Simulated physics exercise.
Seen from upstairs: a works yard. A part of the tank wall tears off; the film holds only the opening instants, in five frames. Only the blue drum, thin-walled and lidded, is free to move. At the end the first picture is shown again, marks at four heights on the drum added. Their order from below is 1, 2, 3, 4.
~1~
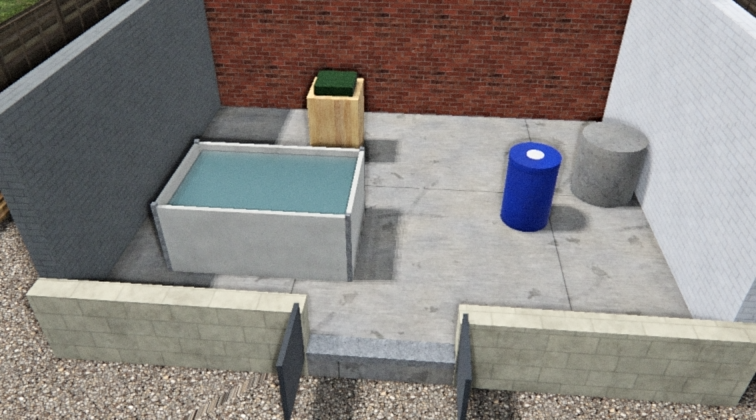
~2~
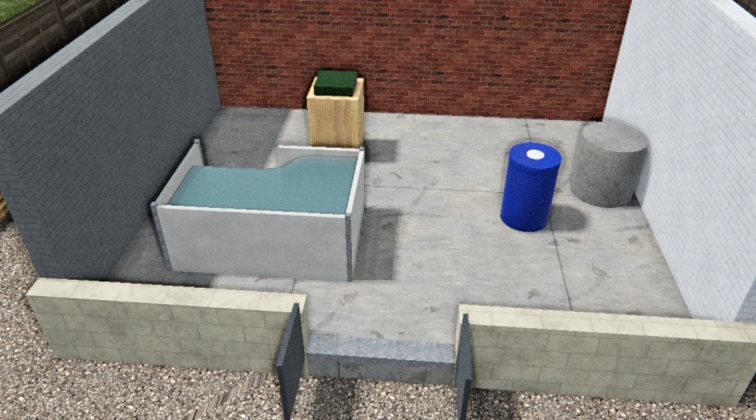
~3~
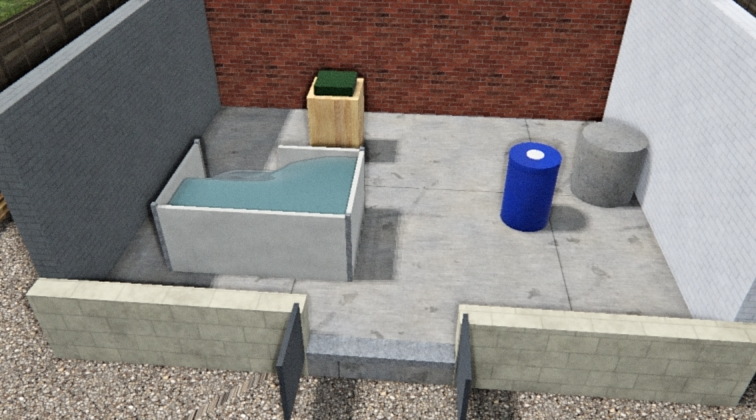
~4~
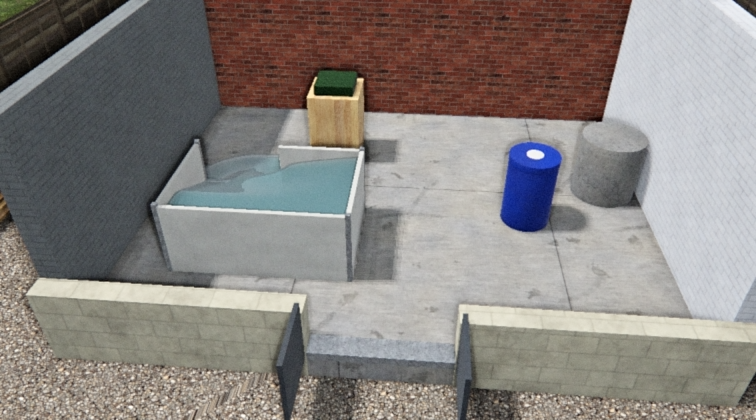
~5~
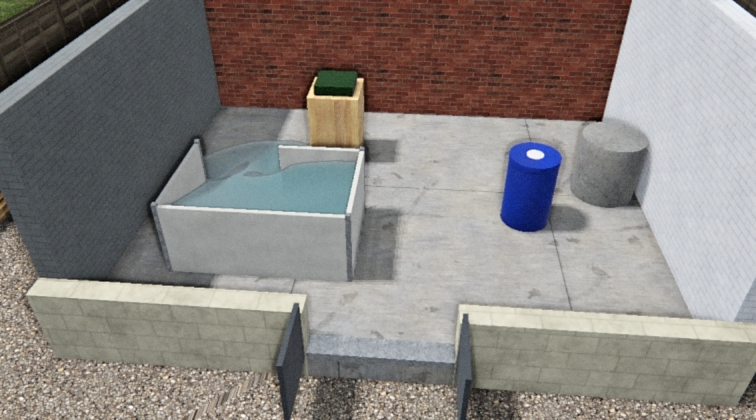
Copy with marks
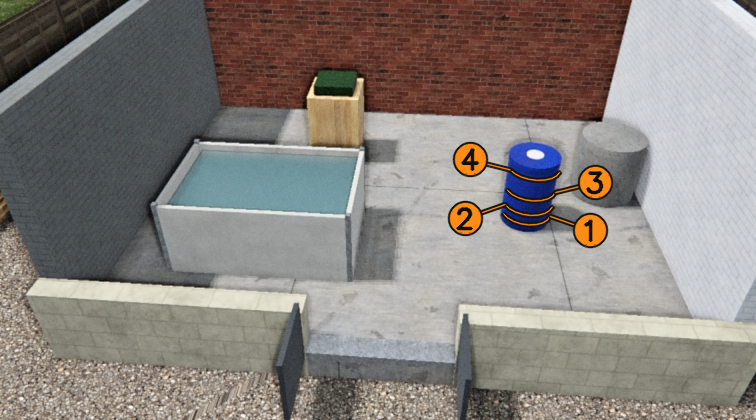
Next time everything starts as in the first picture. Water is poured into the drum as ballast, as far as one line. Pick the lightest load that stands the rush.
Choose 1.
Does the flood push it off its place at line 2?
No.
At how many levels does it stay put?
All of them.
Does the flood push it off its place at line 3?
No, not at all.
In orange, 1 at (528, 224); 2 at (530, 215); 3 at (533, 200); 4 at (537, 180); from the bottom up 1, 2, 3, 4.
If 1 is chosen, it does not move.
If 2 is chosen, it does not move.
If 3 is chosen, it does not move.
If 4 is chosen, it does not move.
